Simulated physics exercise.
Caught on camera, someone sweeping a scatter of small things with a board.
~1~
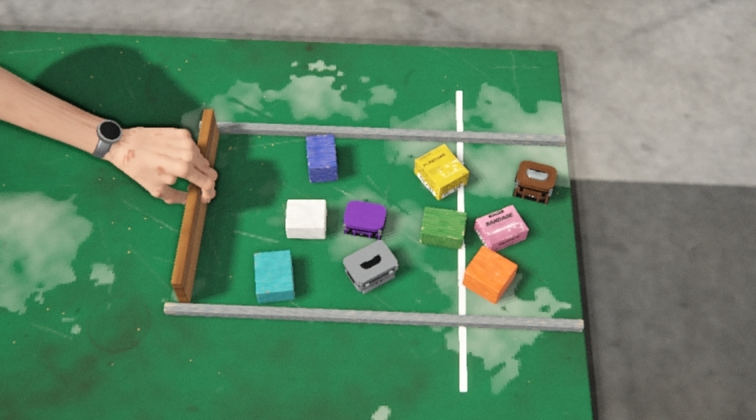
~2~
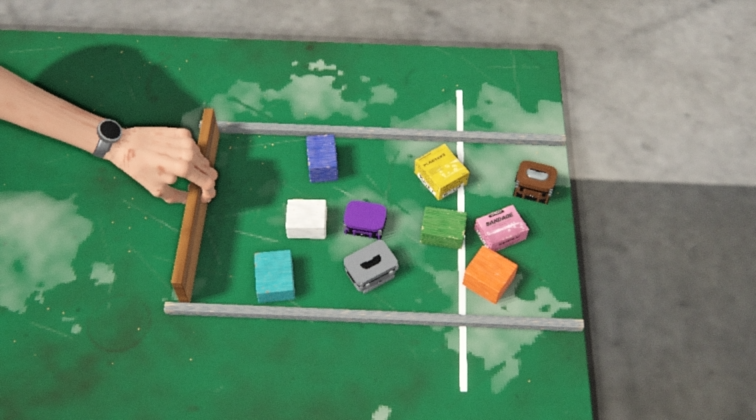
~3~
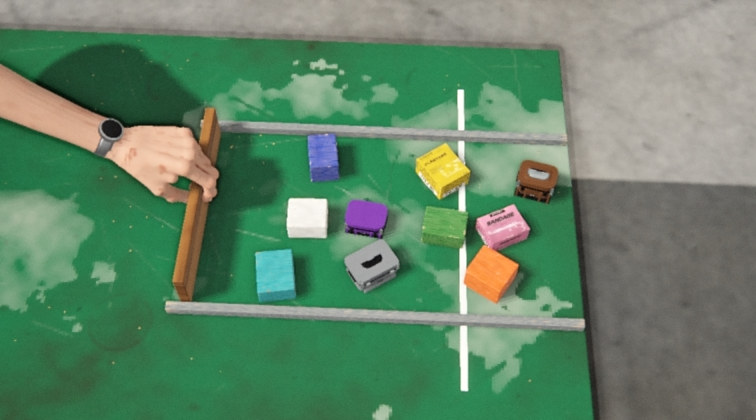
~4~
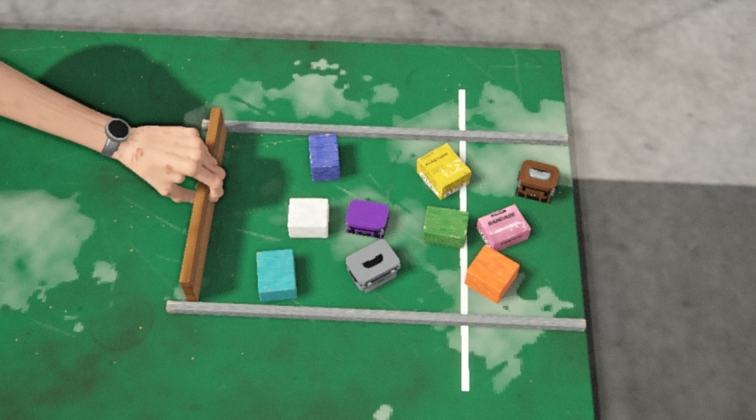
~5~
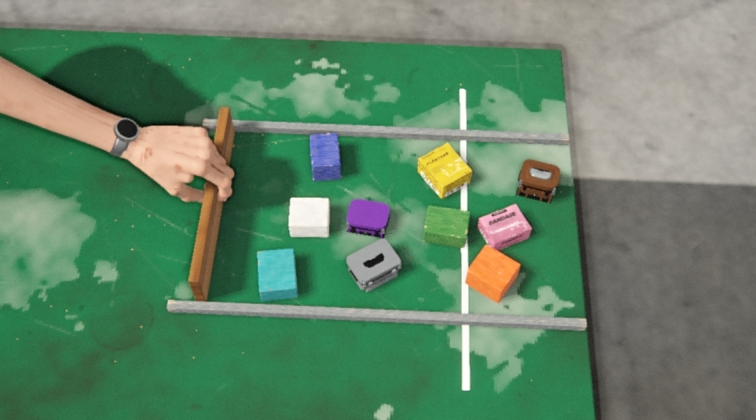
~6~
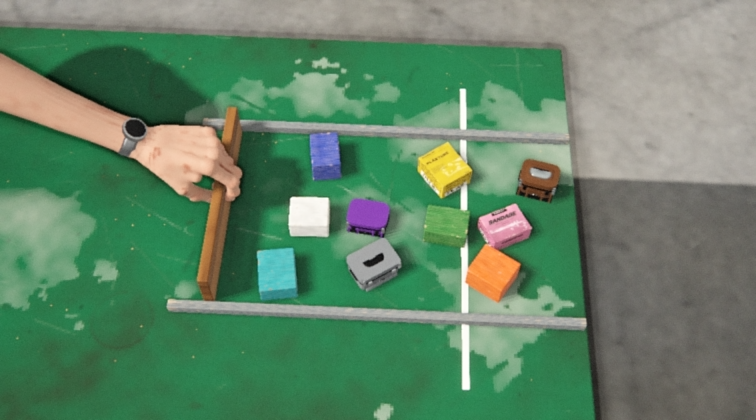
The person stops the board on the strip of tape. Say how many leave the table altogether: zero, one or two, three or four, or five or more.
The number that fall off is one or two.
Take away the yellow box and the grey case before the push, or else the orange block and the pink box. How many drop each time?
1 in the first case, 0 in the second.
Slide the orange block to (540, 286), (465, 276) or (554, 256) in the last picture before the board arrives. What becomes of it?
In that order, it remains up; holds on; holds on.
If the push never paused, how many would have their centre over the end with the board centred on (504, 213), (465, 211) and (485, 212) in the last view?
It would be 4, 1 and 2.
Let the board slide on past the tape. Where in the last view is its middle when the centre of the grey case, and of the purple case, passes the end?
For the grey case at (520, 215), for the purple case at (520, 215).
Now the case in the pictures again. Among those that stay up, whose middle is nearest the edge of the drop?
Foremost is the green block.
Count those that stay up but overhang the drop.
It comes to 1.
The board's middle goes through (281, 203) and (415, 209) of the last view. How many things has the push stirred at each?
1 and 9.
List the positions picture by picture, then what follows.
In the first frame, brown case (535, 182); pink box (501, 230); orange block (489, 275); board (197, 203); tape (461, 225).
In the second frame, pink box (501, 229); board (197, 202).
In the third frame, orange block (491, 275); grey case (372, 267).
In the fourth frame, brown case (537, 181); yellow box (444, 172).
In the fifth frame, pink box (504, 228); green block (447, 227).
In the sixth frame, brown case (538, 180); pink box (504, 228); orange block (492, 274); board (221, 200); tape (464, 223).
Early on, none off yet; brown case at rest near (538, 180); pink box at rest near (504, 228); orange block at rest near (492, 274).
A while later, none off yet; brown case at rest near (538, 180); pink box moving near (513, 229); orange block at rest near (492, 274).
Further along, none off yet; brown case at rest near (538, 180); pink box travelled well along near (574, 237); orange block travelled about its own width near (520, 280).
Finally, the number that fall off is one or two; lost, pink box.
